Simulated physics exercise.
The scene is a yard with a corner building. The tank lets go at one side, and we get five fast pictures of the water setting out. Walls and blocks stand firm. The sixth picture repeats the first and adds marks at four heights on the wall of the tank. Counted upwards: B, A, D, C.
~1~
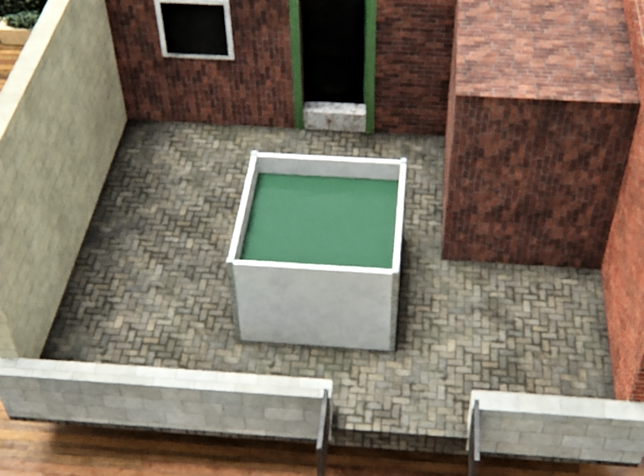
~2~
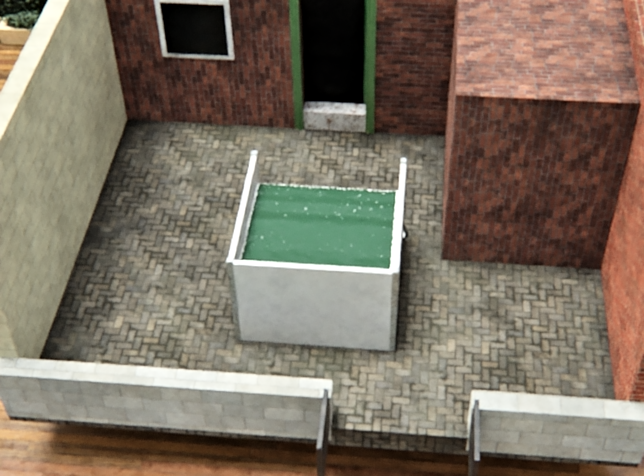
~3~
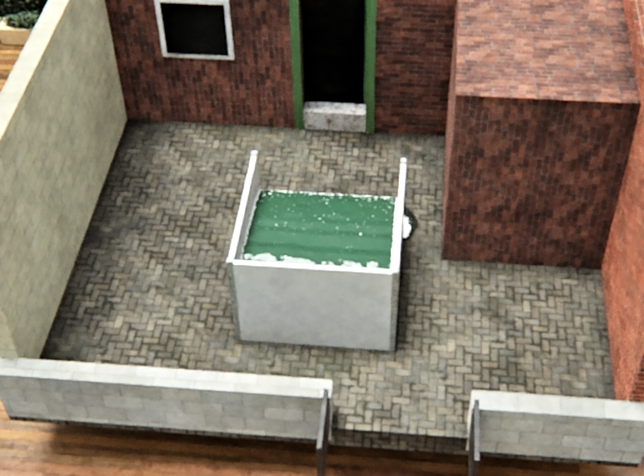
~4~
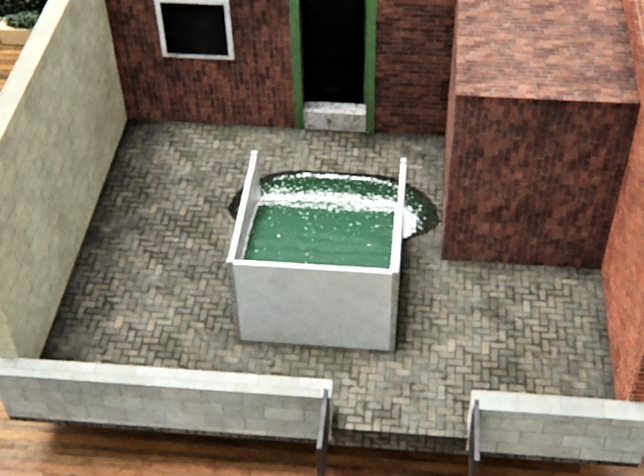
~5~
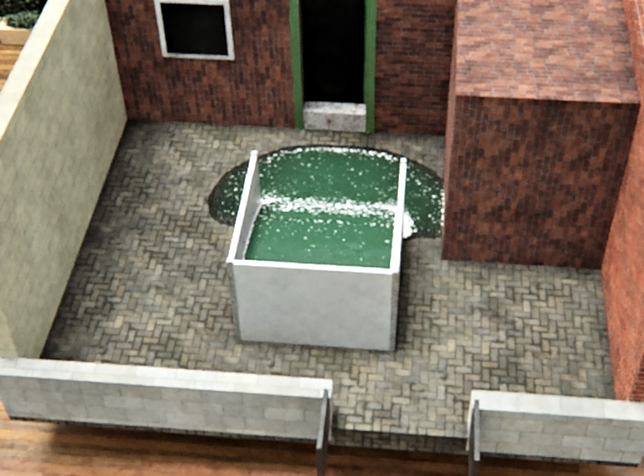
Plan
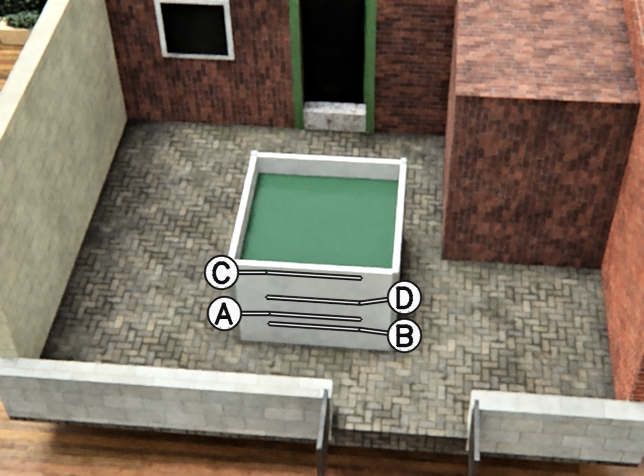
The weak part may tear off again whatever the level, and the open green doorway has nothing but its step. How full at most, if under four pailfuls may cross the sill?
Use mark A.
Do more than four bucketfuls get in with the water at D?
Yes, that goes wrong.
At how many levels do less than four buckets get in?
Two of the four.
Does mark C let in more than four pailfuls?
Yes, that goes wrong.
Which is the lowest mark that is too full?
It is D.
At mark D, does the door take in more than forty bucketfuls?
No, less.
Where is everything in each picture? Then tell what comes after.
Water in the tank at rest, its middle at (321, 226); foot of the green doorway at (335, 130); open gate at (402, 382).
Water covers 2 % of the ground, its front hidden from here.
Water covers 5 % of the ground, its front hidden from here.
Water covers 11 % of the ground, its front hidden from here.
Water covers 18 % of the ground and shows as far out as (214, 198).
On the marked copy, A at (314, 316); B at (314, 326); C at (312, 275); D at (313, 300); from the bottom up B, A, D, C.
For mark A, a splash gets over, under a bucket.
For mark B, nothing gets over.
For mark C, dozens of bucketfuls pour in.
For mark D, about 13 bucketfuls get in.
